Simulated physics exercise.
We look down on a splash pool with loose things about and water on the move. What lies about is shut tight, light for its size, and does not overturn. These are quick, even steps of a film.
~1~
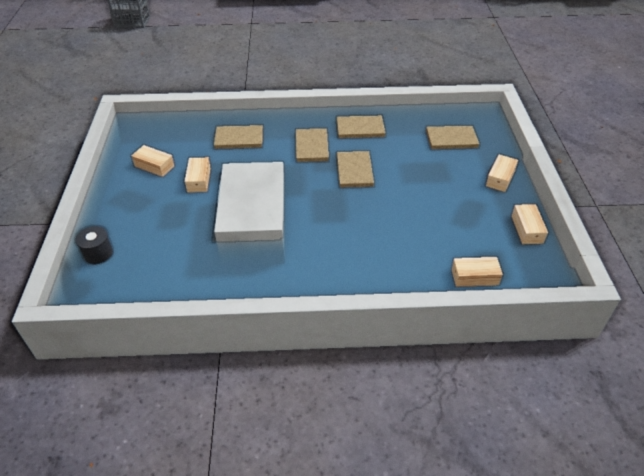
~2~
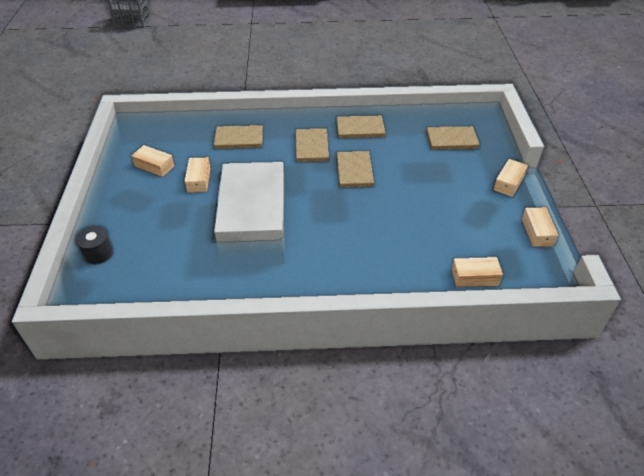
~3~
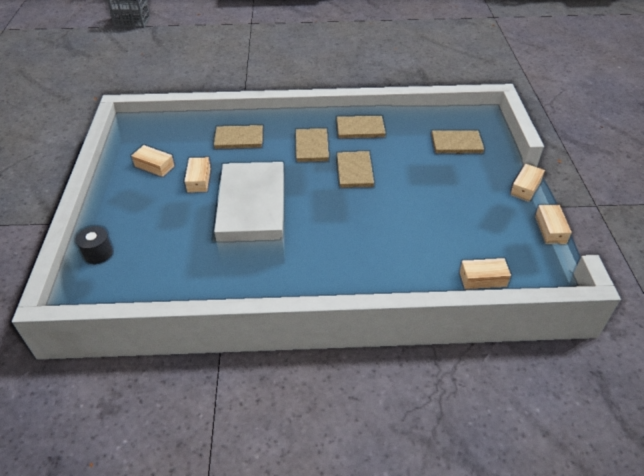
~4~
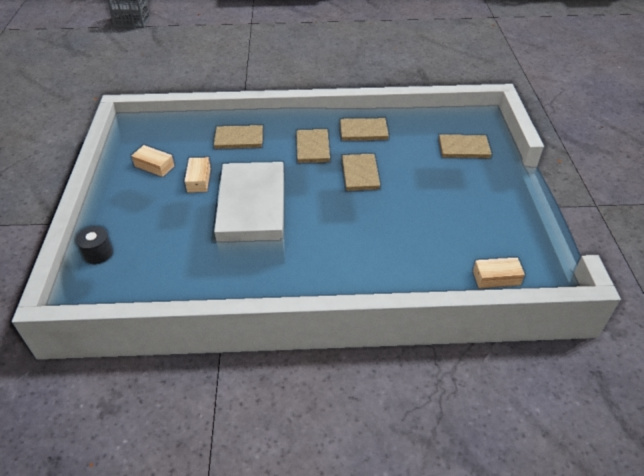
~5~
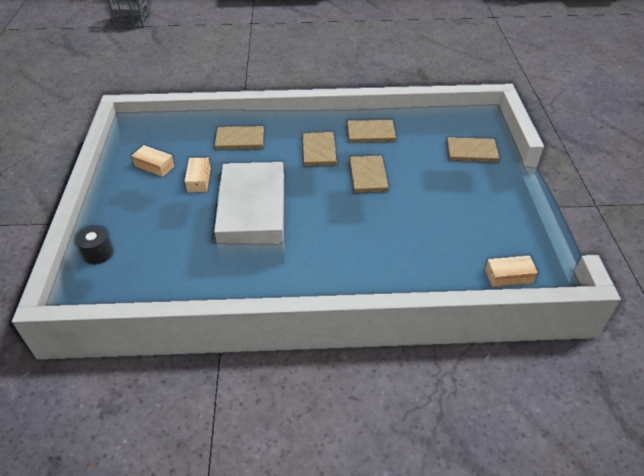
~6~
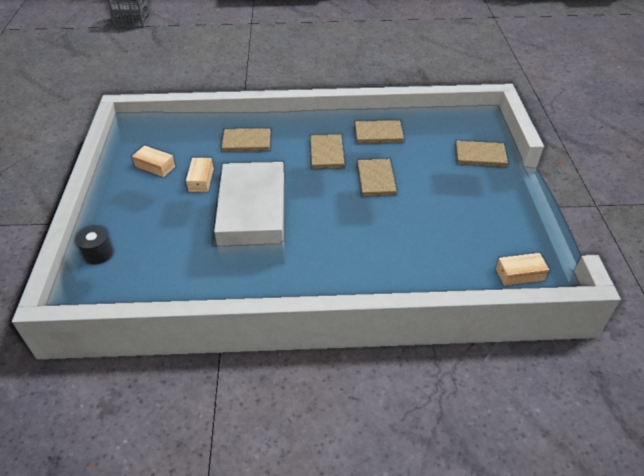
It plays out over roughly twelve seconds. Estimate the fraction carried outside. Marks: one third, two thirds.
Share: From one to two thirds.
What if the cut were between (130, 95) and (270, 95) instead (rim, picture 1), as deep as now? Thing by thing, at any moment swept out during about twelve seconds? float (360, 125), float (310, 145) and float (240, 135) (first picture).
In that order: Yes, yes, carried outside.
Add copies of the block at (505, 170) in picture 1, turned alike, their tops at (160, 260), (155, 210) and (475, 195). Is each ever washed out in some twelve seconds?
One after the other: Stays, inside, washed out.
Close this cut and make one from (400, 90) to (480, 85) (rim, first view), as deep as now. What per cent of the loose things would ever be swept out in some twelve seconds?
Near 50 in a hundred.
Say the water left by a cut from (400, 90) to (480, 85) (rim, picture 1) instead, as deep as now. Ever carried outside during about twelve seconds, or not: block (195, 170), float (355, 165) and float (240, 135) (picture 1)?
In that order: No, gone, left behind.
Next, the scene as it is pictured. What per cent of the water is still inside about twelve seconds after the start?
Some 62 per cent.
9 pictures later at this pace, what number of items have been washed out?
It comes to 4.
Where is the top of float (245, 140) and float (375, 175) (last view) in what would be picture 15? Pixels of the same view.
Roughly at (303, 142) and (436, 188).
A moment on, 2 of 11 are out; 9 afloat.
Next, 4 of 11 are out; 7 afloat.
Later, 4 of 11 are out; 7 afloat.
In the end, 5 of 11 are out; 6 afloat.
